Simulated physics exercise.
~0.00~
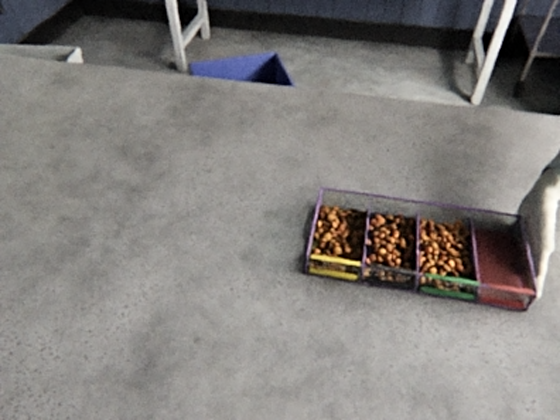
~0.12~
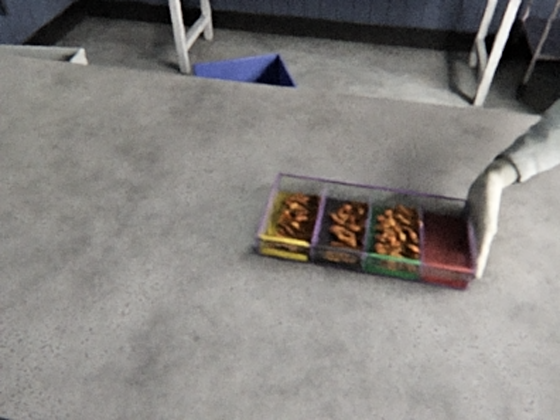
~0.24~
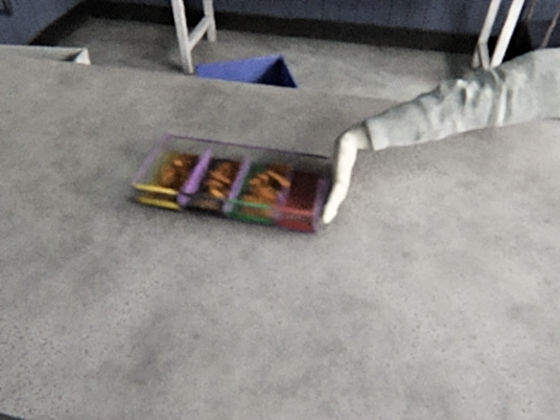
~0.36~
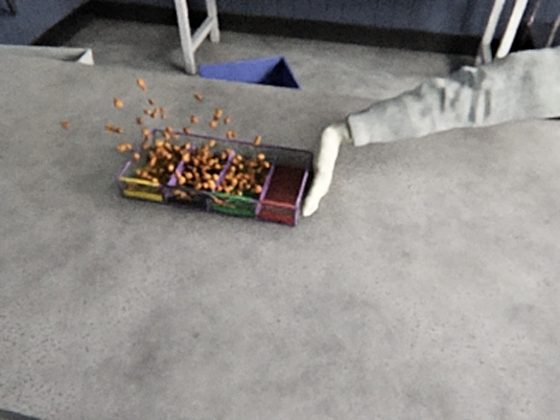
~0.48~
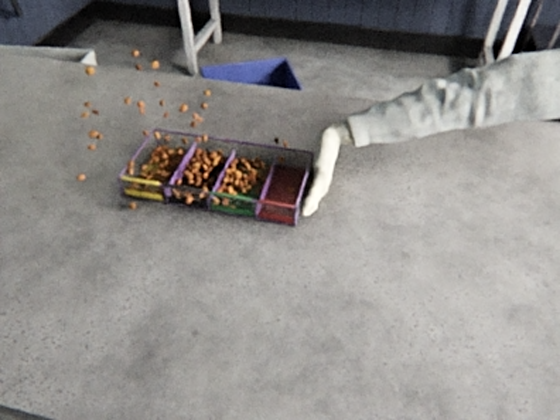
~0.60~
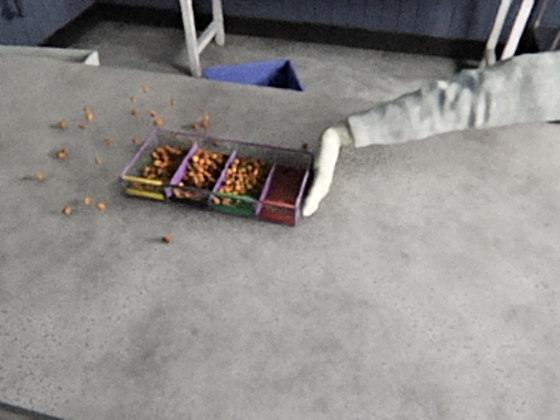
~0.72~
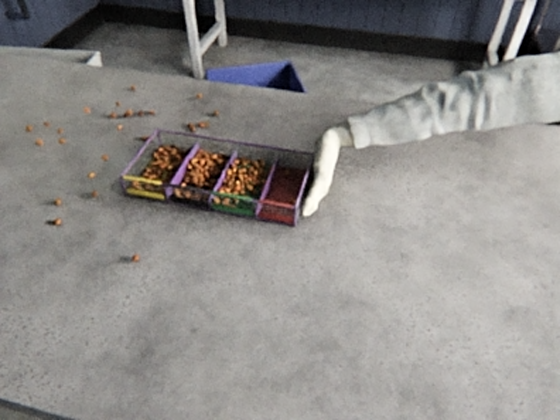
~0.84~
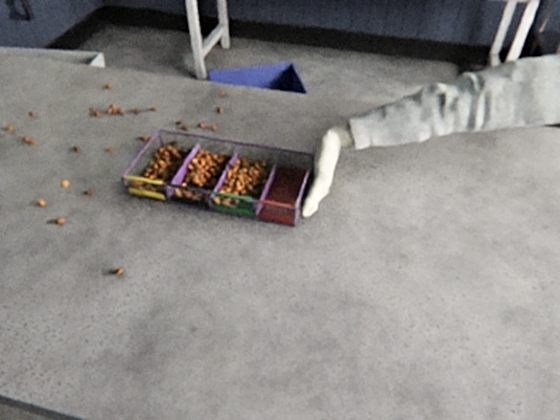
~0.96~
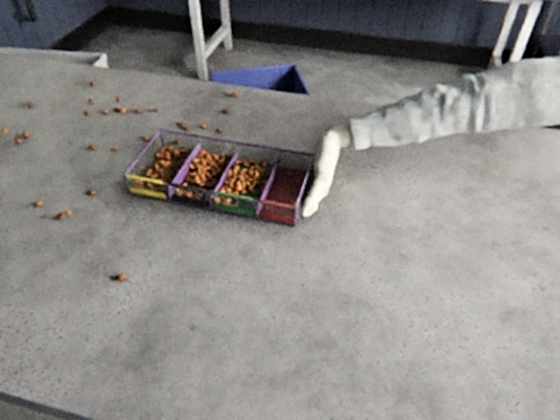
A speckled grey tabletop is seen from above at an angle, with a blue bin and white legs on the floor beyond. A clear, purple-edged tray stands at the right, its compartments marked yellow, black, green and red from left to right, the first three holding brown kibble. A hand in a grey sleeve pushes it quickly leftward, then it stops abruptly. Kibble leaps up and flies out to the left. The pieces drop and scatter across the table, while most remain in the tray, the hand still resting against its right end.
